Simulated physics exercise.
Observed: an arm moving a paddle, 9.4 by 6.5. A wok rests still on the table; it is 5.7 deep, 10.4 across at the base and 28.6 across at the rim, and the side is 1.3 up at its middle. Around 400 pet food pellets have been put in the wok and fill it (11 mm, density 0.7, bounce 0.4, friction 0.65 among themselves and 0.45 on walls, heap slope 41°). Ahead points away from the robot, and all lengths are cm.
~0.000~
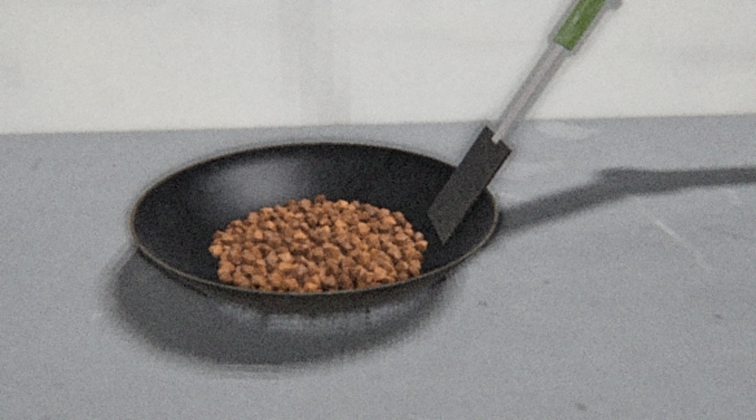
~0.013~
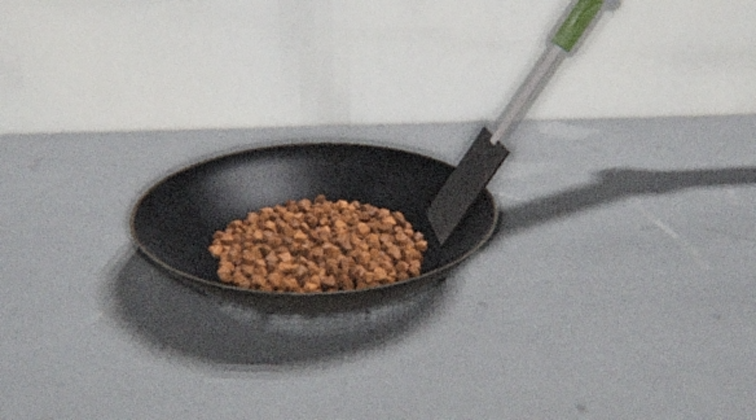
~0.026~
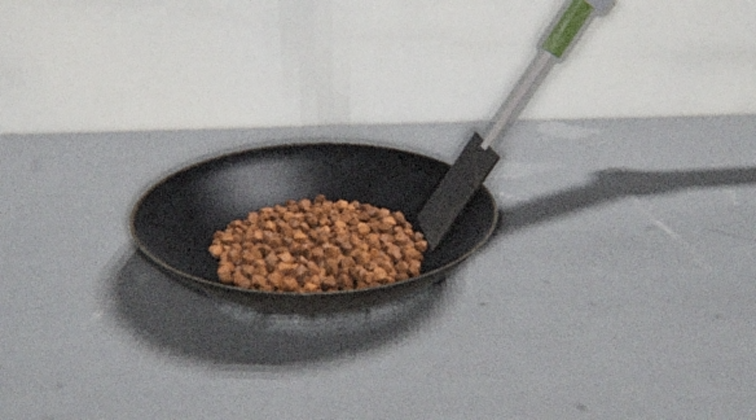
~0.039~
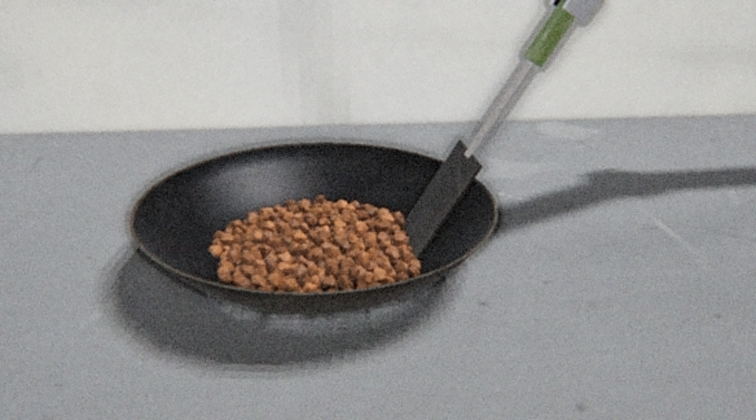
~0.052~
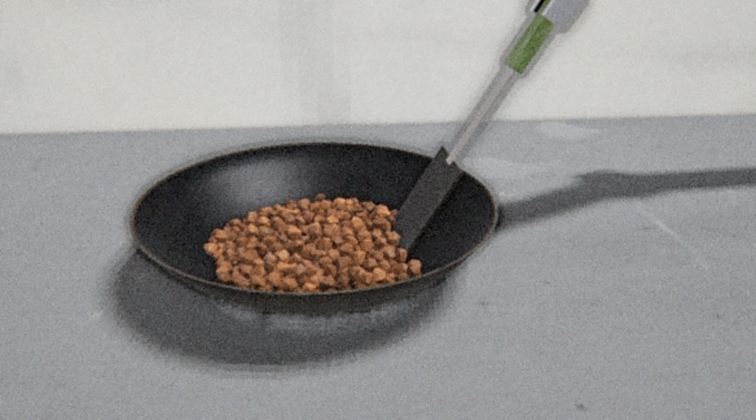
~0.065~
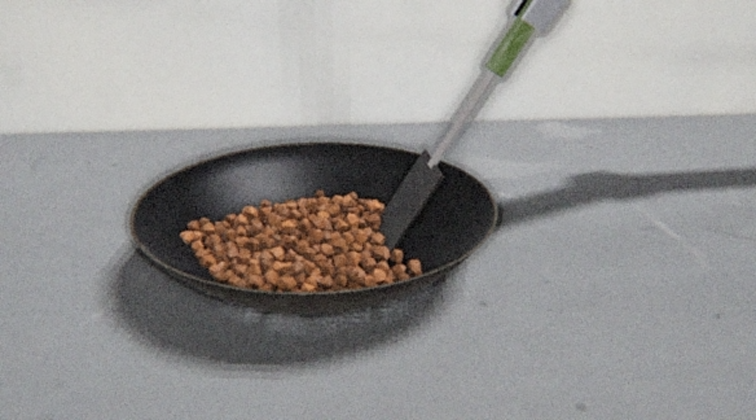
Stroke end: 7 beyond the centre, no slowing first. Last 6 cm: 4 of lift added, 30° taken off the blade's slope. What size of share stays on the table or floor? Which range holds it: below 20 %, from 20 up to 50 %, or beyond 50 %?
The range below 20 %.
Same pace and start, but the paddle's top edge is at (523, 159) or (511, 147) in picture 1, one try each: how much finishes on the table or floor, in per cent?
About 10 and 10 per cent.
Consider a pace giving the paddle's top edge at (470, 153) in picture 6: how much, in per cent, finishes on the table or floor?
0 %.
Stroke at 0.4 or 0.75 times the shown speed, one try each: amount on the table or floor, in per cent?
0 and 5 %.
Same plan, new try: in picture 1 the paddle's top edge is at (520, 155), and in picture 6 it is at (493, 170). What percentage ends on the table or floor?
Some 0 per cent.
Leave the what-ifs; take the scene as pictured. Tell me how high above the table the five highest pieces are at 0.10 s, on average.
Roughly 6 centimetres.
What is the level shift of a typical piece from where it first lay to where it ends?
The answer is about 5 cm.
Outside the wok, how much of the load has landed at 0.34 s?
Estimate: About 5 percent.
After 0.10 s, sloping 59°, highest piece 6 above the table; 400 in the wok.
After 0.13 s, sloping 50°, highest piece 8 above the table; 397 in the wok, 3 on the blade or in flight.
After 0.34 s, sloping 29°, highest piece 9 above the table; 359 in the wok, 29 on the table or floor, 12 on the blade or in flight.
After 1.39 s, sloping 29°, highest piece 6 above the table; 359 in the wok, 41 on the table or floor.
At rest, 359 in the wok, 41 on the table or floor. That is 10 % on the table or floor.
